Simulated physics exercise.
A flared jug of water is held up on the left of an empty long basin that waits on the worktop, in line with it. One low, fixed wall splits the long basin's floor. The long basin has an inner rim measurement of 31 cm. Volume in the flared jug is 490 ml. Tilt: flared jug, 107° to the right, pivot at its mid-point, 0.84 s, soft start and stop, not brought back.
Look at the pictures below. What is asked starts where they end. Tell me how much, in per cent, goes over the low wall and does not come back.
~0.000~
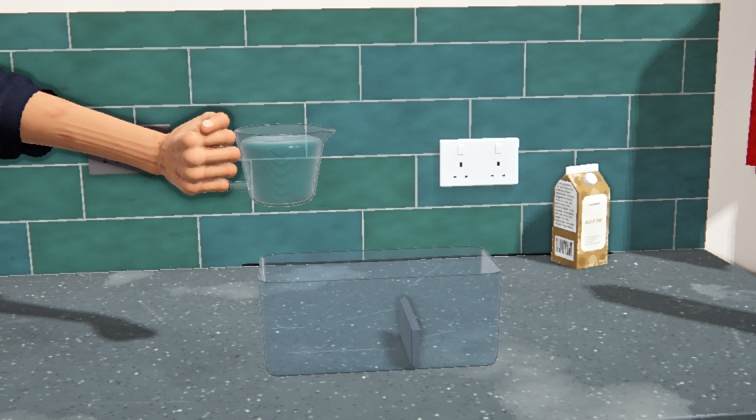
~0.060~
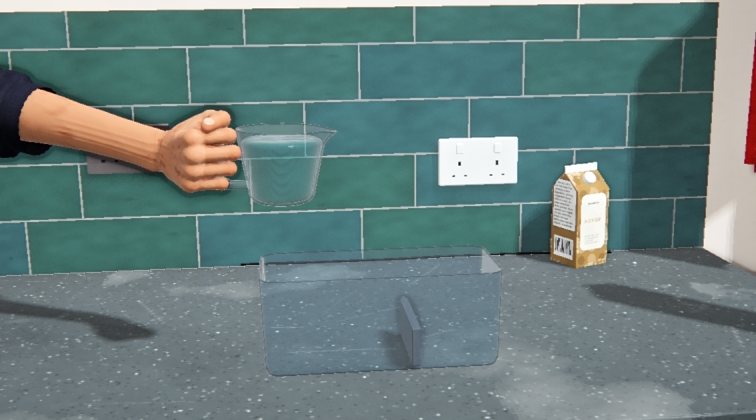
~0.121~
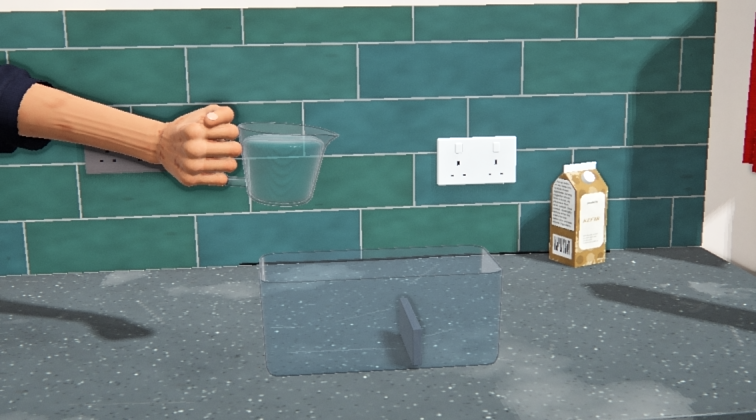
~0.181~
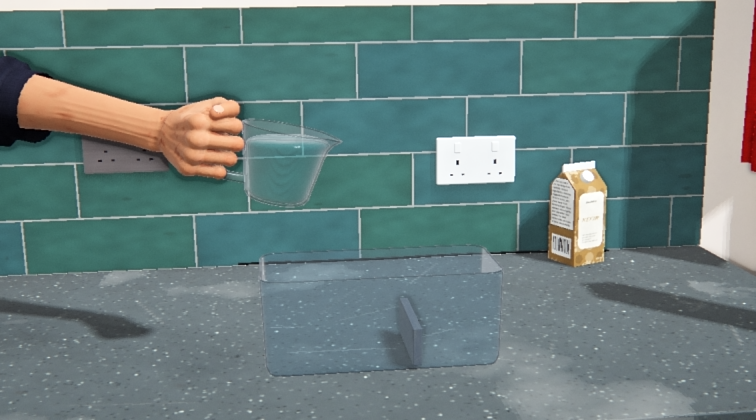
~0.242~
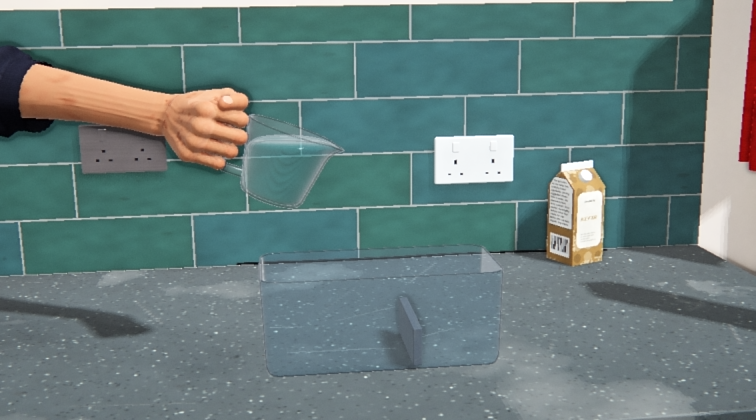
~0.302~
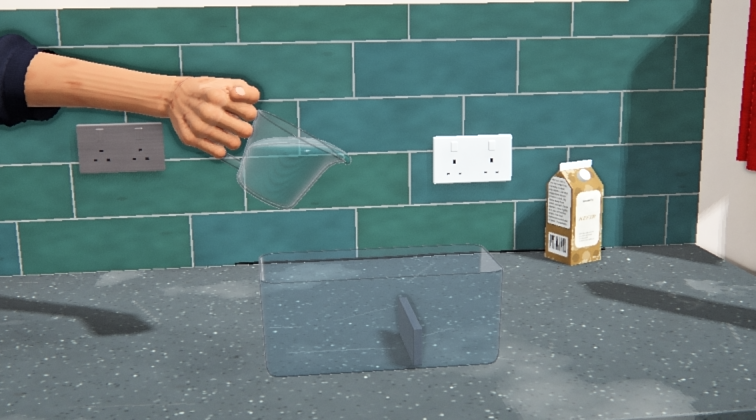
I would say about 3 per cent.
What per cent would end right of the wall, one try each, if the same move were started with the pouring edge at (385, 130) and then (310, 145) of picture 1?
Roughly 80 per cent the first time and 5 per cent the second.
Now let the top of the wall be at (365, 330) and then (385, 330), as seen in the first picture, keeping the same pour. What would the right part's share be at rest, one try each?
Result: 75 per cent, then 40 per cent.
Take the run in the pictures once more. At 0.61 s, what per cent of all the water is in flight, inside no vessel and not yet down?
Near 28 in a hundred.
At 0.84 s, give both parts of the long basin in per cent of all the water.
About 88 left, about 1 right.
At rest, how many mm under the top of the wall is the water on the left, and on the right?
Noted: Left near 32 mm, right near 50 mm.
Then, 0.61 s in, the tilt is 89° and 38 per cent is still to pour, 33 is left of the wall and 0 right of it.
Then, 0.84 s in, the tilt is 107° and 3 per cent is still to pour, 89 is left of the wall and 1 right of it.
Then, 1.08 s in, the tilt is 107° and 0 per cent is still to pour, 94 is left of the wall and 3 right of it.
Then, 1.34 s in, the tilt is 107° and 0 per cent is still to pour, 94 is left of the wall and 3 right of it.
Finally, 94 per cent lies left of the wall, 3 right of it and 3 outside.
